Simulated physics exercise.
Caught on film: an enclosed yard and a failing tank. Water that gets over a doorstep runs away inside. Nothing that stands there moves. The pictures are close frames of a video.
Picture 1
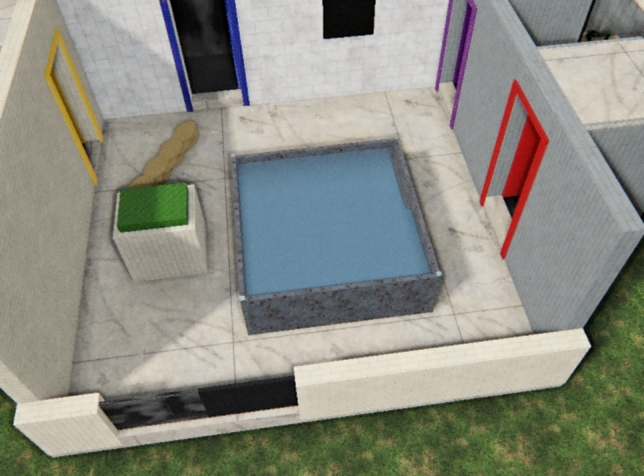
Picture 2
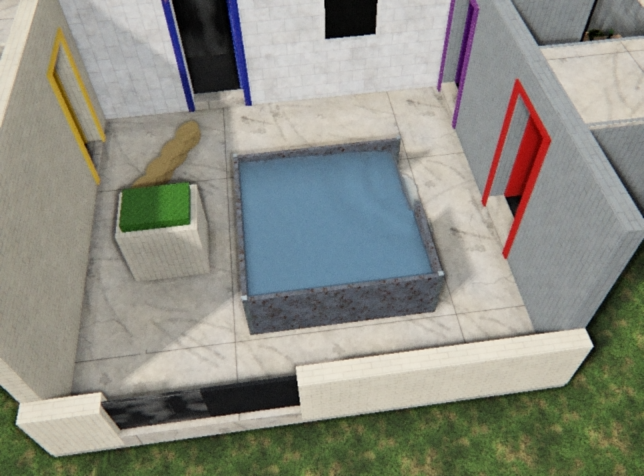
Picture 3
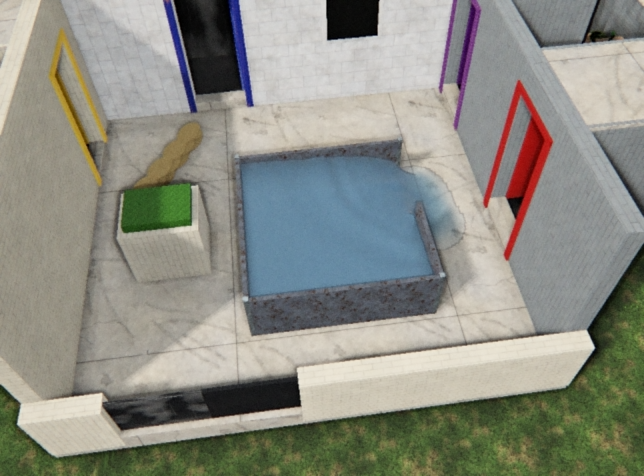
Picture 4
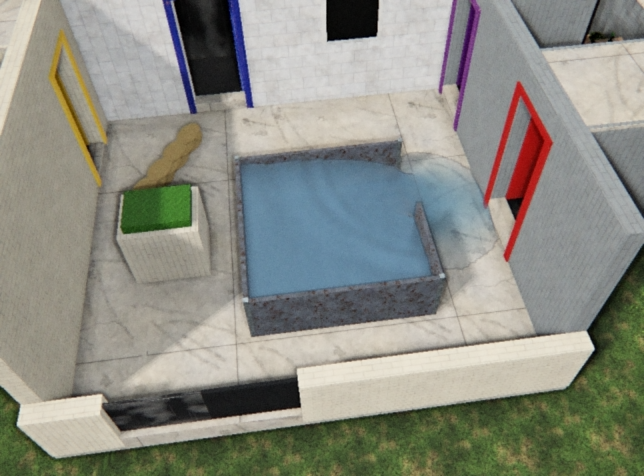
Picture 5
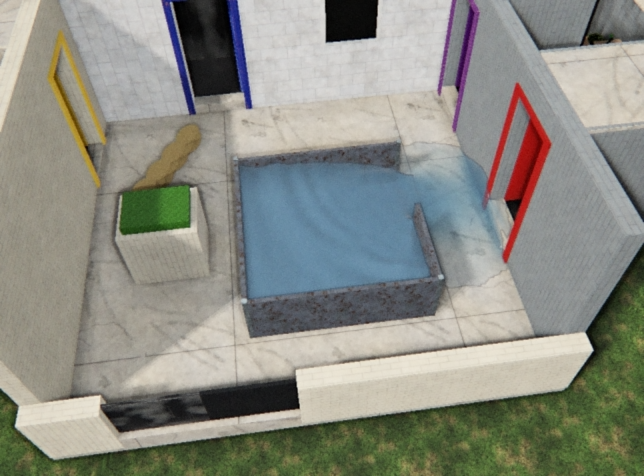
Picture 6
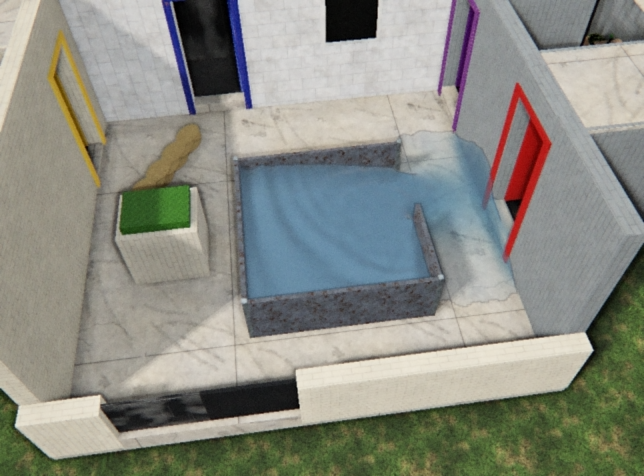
Water sits still in a square, stone-walled tank in an enclosed yard, beside a green-topped block. A gap opens in the tank's right wall, and water pours through it onto the pale marble floor. The water fans out to the red-framed doorway, then spreads along the right wall in both directions.
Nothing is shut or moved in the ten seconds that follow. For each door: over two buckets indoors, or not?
In the end: The purple door floods; the red door floods; the yellow door floods; the blue door holds within the limit.
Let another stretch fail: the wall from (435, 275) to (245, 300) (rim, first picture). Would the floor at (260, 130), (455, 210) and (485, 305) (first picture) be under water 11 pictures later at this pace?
As listed: Clear, awash, covered.
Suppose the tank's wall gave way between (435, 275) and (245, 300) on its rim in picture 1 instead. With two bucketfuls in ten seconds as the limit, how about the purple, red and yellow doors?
My reading: The purple one passes that mark; the red one stays under; the yellow one passes that mark.
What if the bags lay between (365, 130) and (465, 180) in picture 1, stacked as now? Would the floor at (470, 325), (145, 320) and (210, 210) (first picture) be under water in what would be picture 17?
One after the other: Wet, no water, no water.
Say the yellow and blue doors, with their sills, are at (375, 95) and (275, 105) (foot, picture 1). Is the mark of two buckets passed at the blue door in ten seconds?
My reading: Blue lets less in.
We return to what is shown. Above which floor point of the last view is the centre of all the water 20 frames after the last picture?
At about (358, 224).
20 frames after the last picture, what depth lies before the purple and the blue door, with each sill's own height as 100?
Near 130 and 30 in a hundred.
A moment on, water covers 20 % of the floor; the purple door wet at the sill, nothing in, the red door over two buckets in, the yellow door not reached, the blue door not reached.
Next, water covers 35 % of the floor; the purple door under two buckets in, the red door far over two buckets in, the yellow door not reached, the blue door not reached.
Then, water covers 70 % of the floor; the purple door over two buckets in, the red door far over two buckets in, the yellow door not reached, the blue door wet at the sill, nothing in.
Later, water covers 95 % of the floor; the purple door over two buckets in, the red door far over two buckets in, the yellow door under two buckets in, the blue door wet at the sill, nothing in.
In the end, water covers 95 % of the floor; the purple door far over two buckets in, the red door far over two buckets in, the yellow door over two buckets in, the blue door wet at the sill, nothing in.
